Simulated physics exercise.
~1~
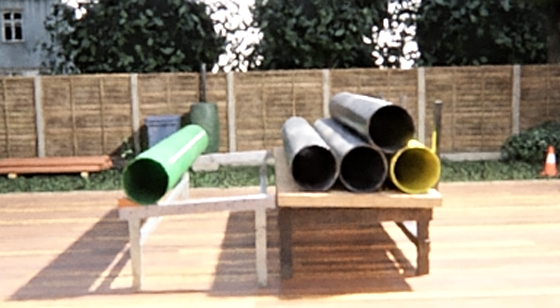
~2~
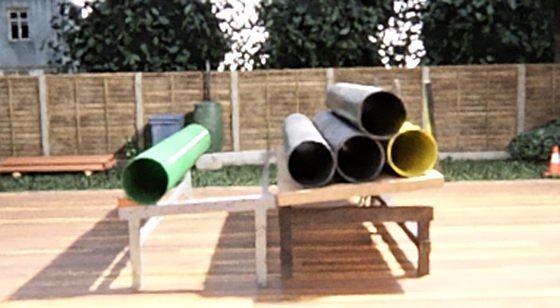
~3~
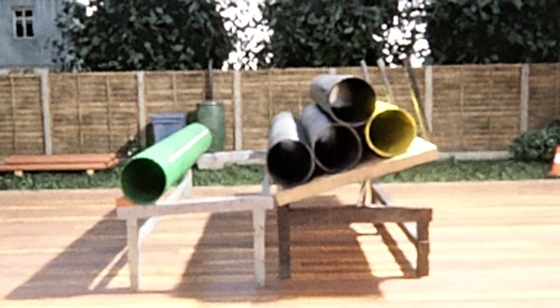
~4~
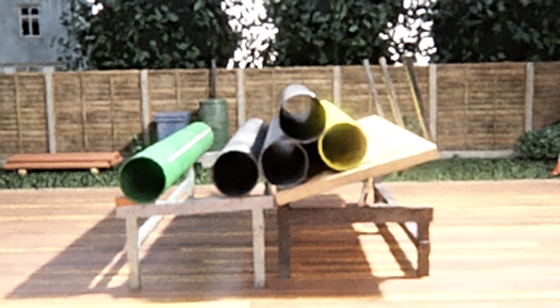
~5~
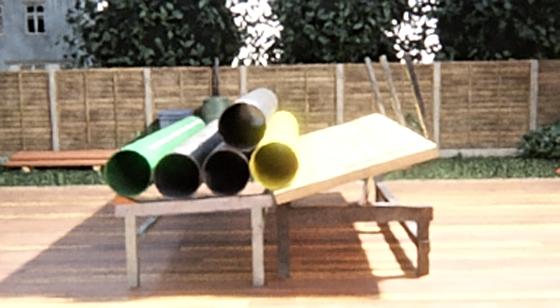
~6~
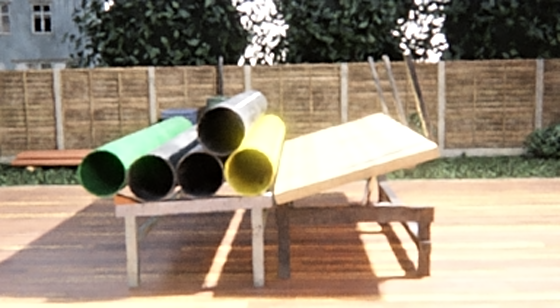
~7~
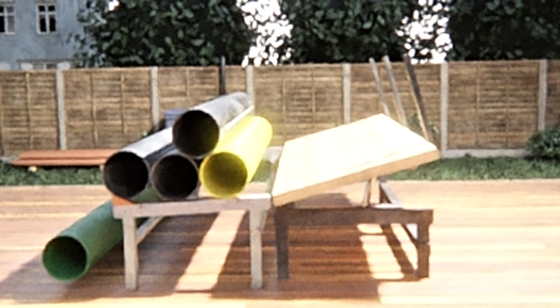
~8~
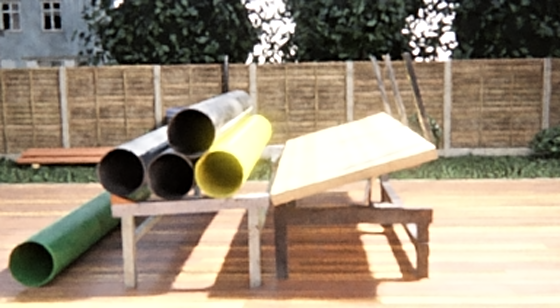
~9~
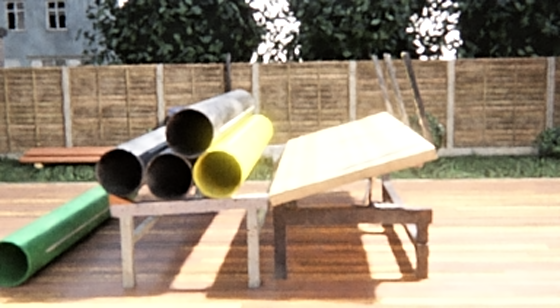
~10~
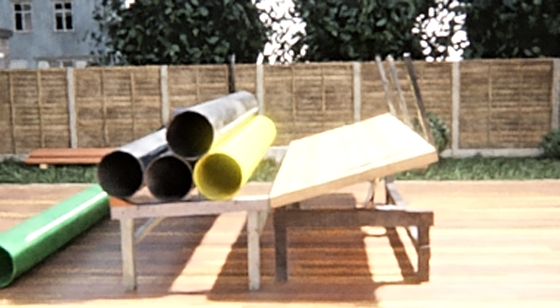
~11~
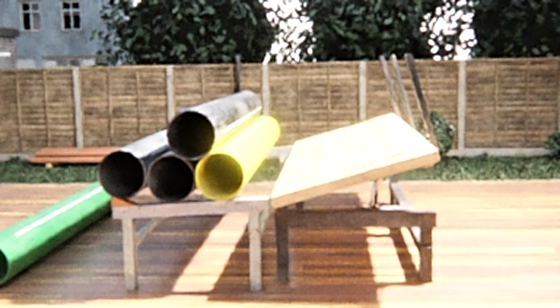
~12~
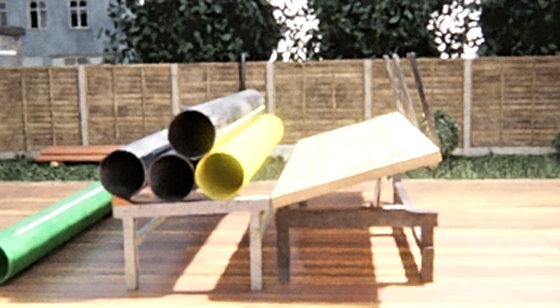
In the video, a wooden tabletop holding a yellow pipe and three dark pipes tilts left, rolling them onto a neighbouring rack, where they push a green pipe off the left end to the ground, while the other four stay stacked on the rack.
